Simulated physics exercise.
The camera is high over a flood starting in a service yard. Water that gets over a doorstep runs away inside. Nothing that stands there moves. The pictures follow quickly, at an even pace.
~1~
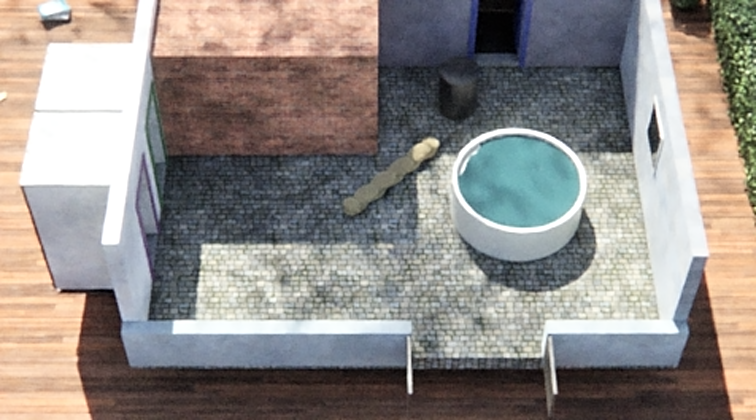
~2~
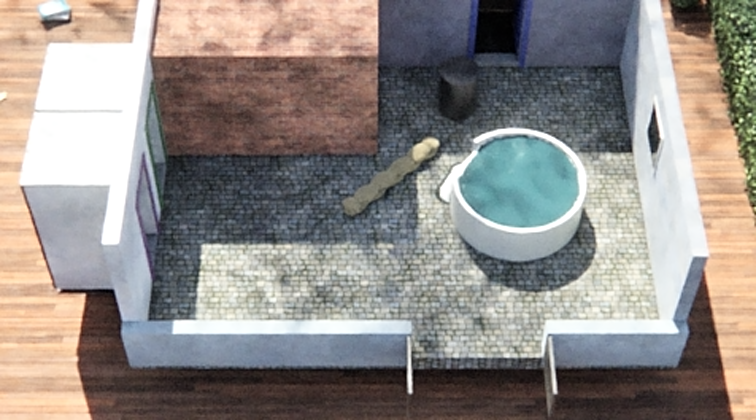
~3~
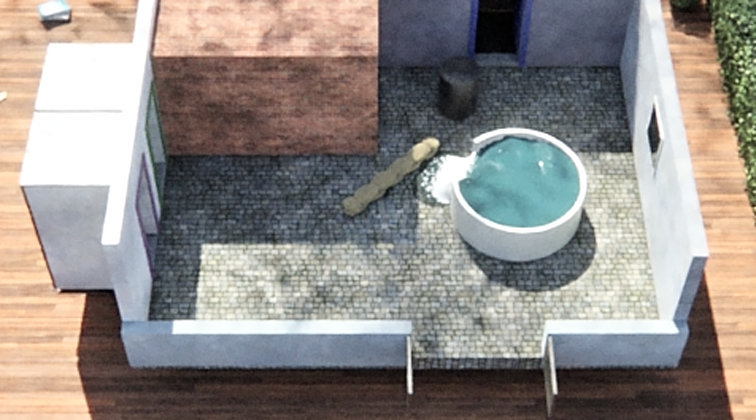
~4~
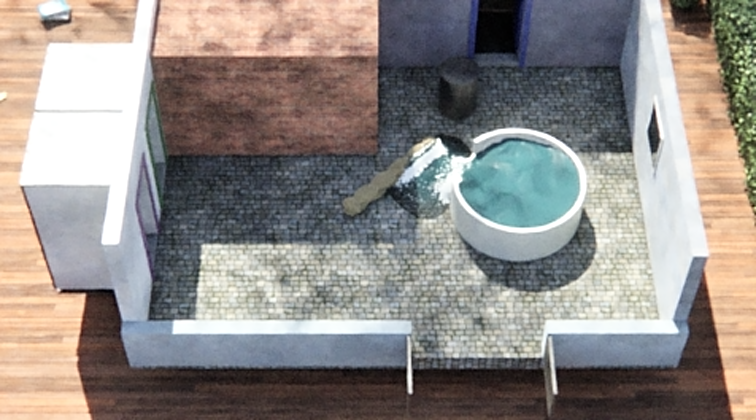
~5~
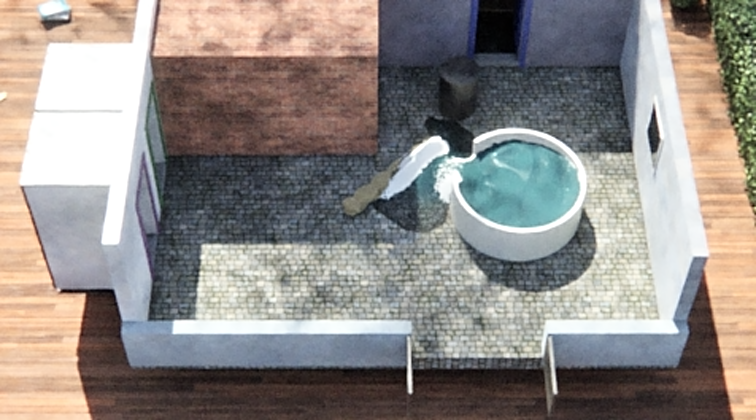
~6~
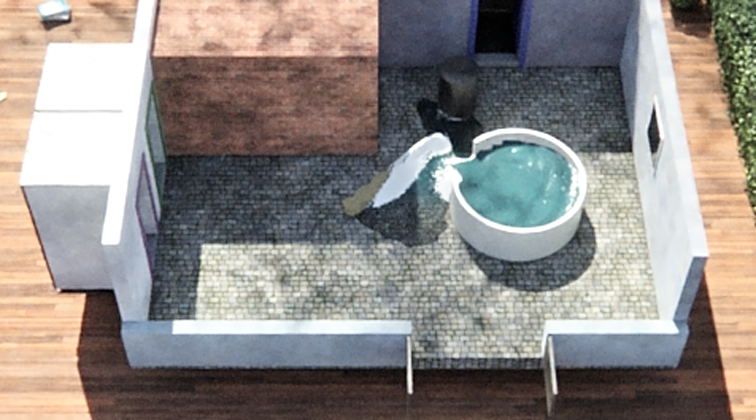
In a walled, paved yard, the full round pool sat still until water broke out through its left side, splashed onto the paving, and spread around the log and back toward the dark barrel.
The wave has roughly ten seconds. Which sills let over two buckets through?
One by one: The purple door takes more than that; the green door stays under that; the blue door stays under that.
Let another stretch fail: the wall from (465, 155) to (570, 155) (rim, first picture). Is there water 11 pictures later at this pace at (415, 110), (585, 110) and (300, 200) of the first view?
One after the other: Covered, awash, clear.
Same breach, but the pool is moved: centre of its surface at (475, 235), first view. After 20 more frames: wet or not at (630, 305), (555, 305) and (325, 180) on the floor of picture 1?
As listed: Dry, free of water, covered.
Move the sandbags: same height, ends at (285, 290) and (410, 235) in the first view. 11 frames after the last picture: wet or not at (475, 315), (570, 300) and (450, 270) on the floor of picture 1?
In turn: Clear, dry, free of water.
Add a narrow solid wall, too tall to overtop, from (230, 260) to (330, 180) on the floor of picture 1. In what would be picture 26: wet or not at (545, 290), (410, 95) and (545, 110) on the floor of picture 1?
In turn: No water, wet, awash.
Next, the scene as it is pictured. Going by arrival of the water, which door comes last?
The purple one.
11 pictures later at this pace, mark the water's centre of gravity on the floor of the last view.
Near (465, 200).
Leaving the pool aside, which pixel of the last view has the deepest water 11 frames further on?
At about (429, 163).
A moment on, water covers 20 % of the floor; the purple door not reached, the green door not reached, the blue door not reached.
Next, water covers 45 % of the floor; the purple door not reached, the green door not reached, the blue door not reached.
Then, water covers 65 % of the floor; the purple door not reached, the green door wet at the sill, nothing in, the blue door wet at the sill, nothing in.
Later, water covers 75 % of the floor; the purple door over two buckets in, the green door wet at the sill, nothing in, the blue door wet at the sill, nothing in.
In the end, water covers 95 % of the floor; the purple door over two buckets in, the green door wet at the sill, nothing in, the blue door wet at the sill, nothing in.
